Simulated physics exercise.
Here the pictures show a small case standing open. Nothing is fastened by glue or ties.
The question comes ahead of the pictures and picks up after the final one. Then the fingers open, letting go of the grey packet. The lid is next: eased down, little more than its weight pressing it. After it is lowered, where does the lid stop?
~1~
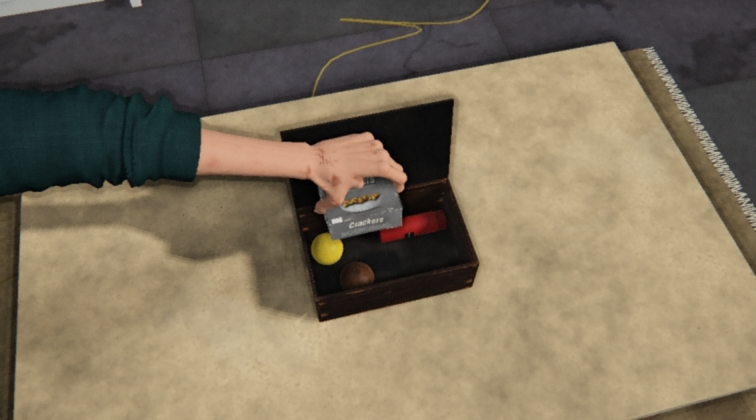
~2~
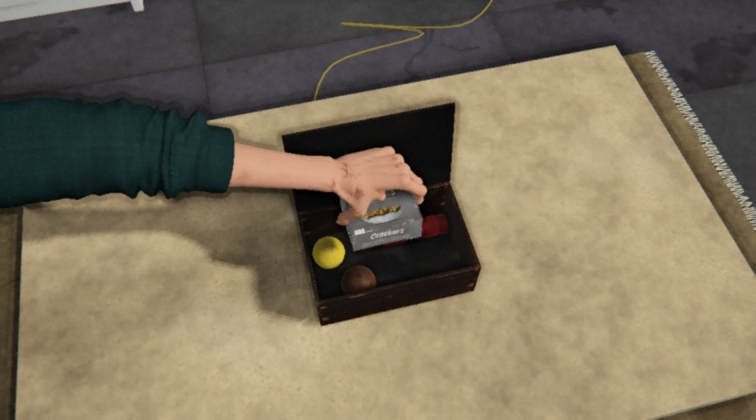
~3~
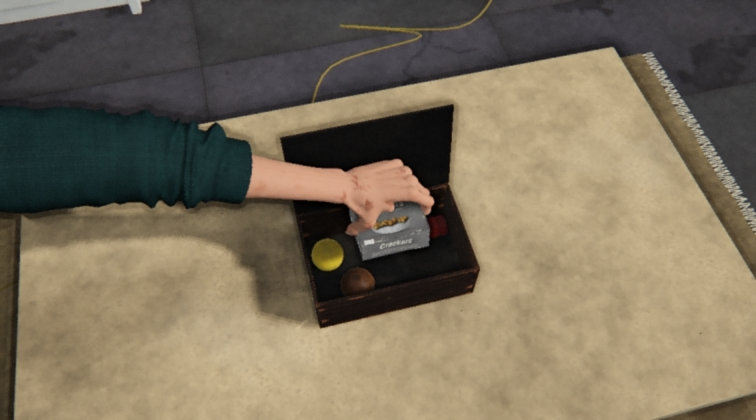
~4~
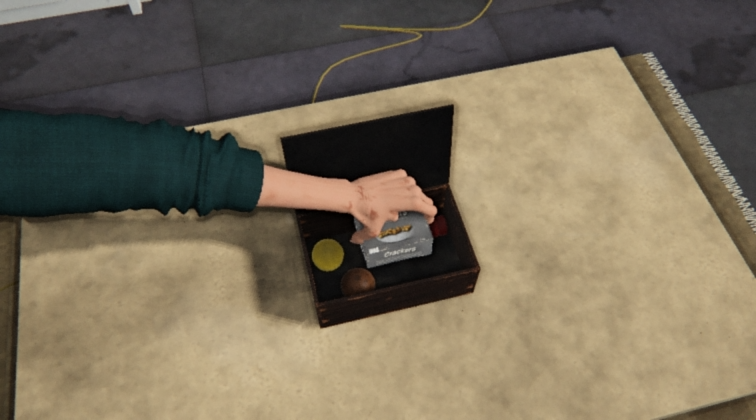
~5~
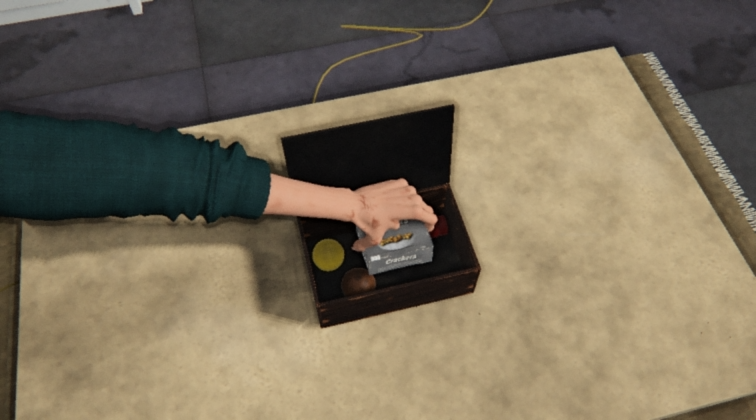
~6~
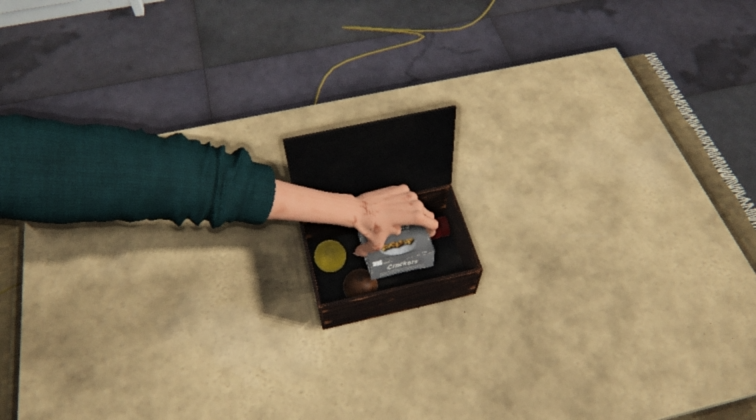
It stops flat on the box.
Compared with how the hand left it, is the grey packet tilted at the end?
It stays as it was set.
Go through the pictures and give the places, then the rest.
The first picture shows still above its spot; grey packet (359, 200); red shaker (412, 226).
The second picture shows still above its spot; grey packet (380, 212); brown ball (359, 283).
The third picture shows still above its spot; grey packet (388, 222); yellow lemon (327, 255).
The fourth picture shows still above its spot; grey packet (393, 231).
The fifth picture shows still above its spot; grey packet (394, 238); brown ball (359, 285).
The sixth picture shows in place under the hand; grey packet (396, 243); yellow lemon (330, 256).
Then, 1.10 s later than the last frame, lid starting down; grey packet moved a little near (403, 264); brown ball moved a little; red shaker moved a little.
Then, 1.80 s later than the last frame, lid 35° above the rim; grey packet moved a little near (403, 264); brown ball moved a little; red shaker moved a little.
When it is over, lid shut; moved from the start, grey packet; the other 3 as before. End places, in pixels of the last picture, grey packet near (403, 264).
